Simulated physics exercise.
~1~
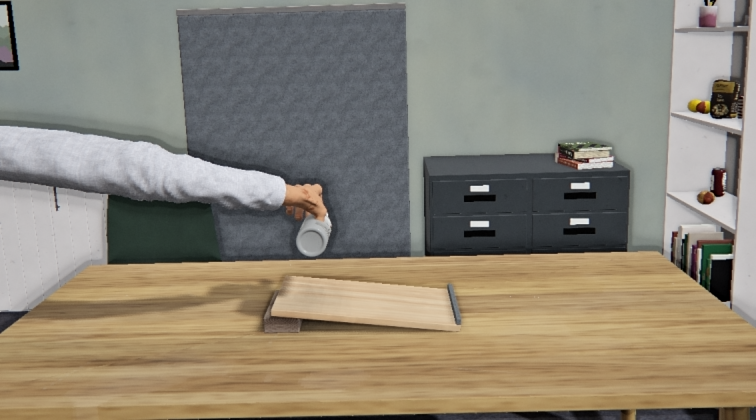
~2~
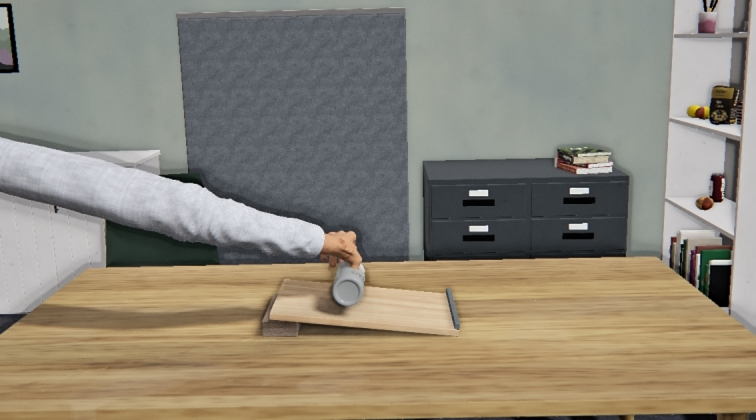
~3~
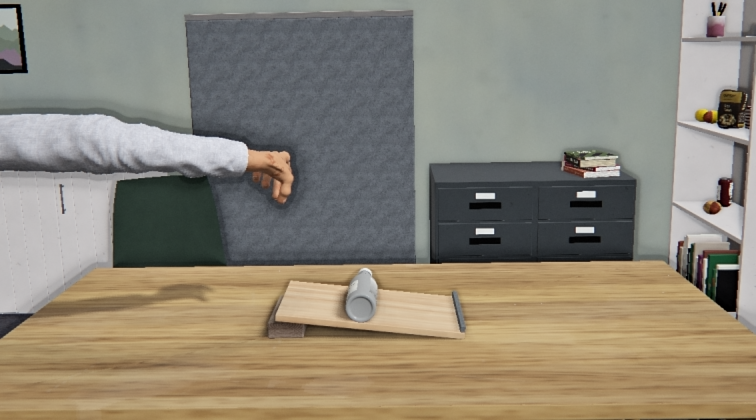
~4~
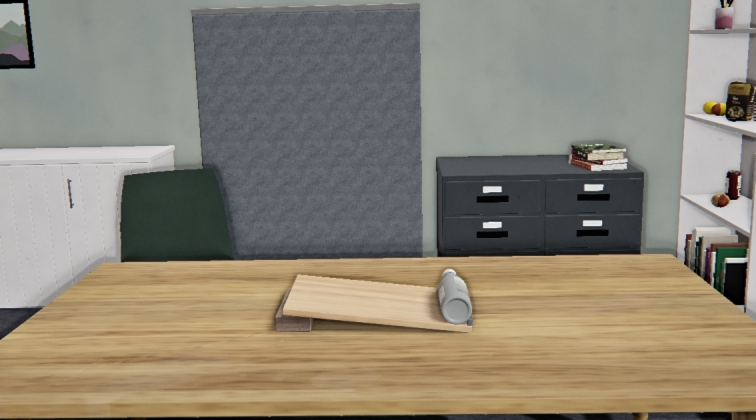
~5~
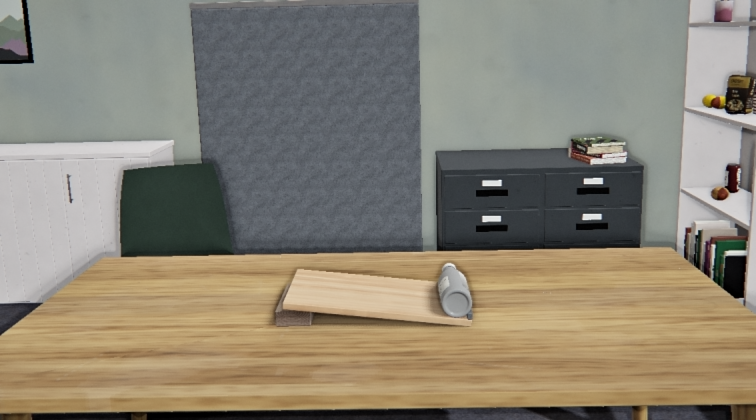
On a wooden table, a hand lays a bottle on a sloping board, and it rolls down to the raised edge.
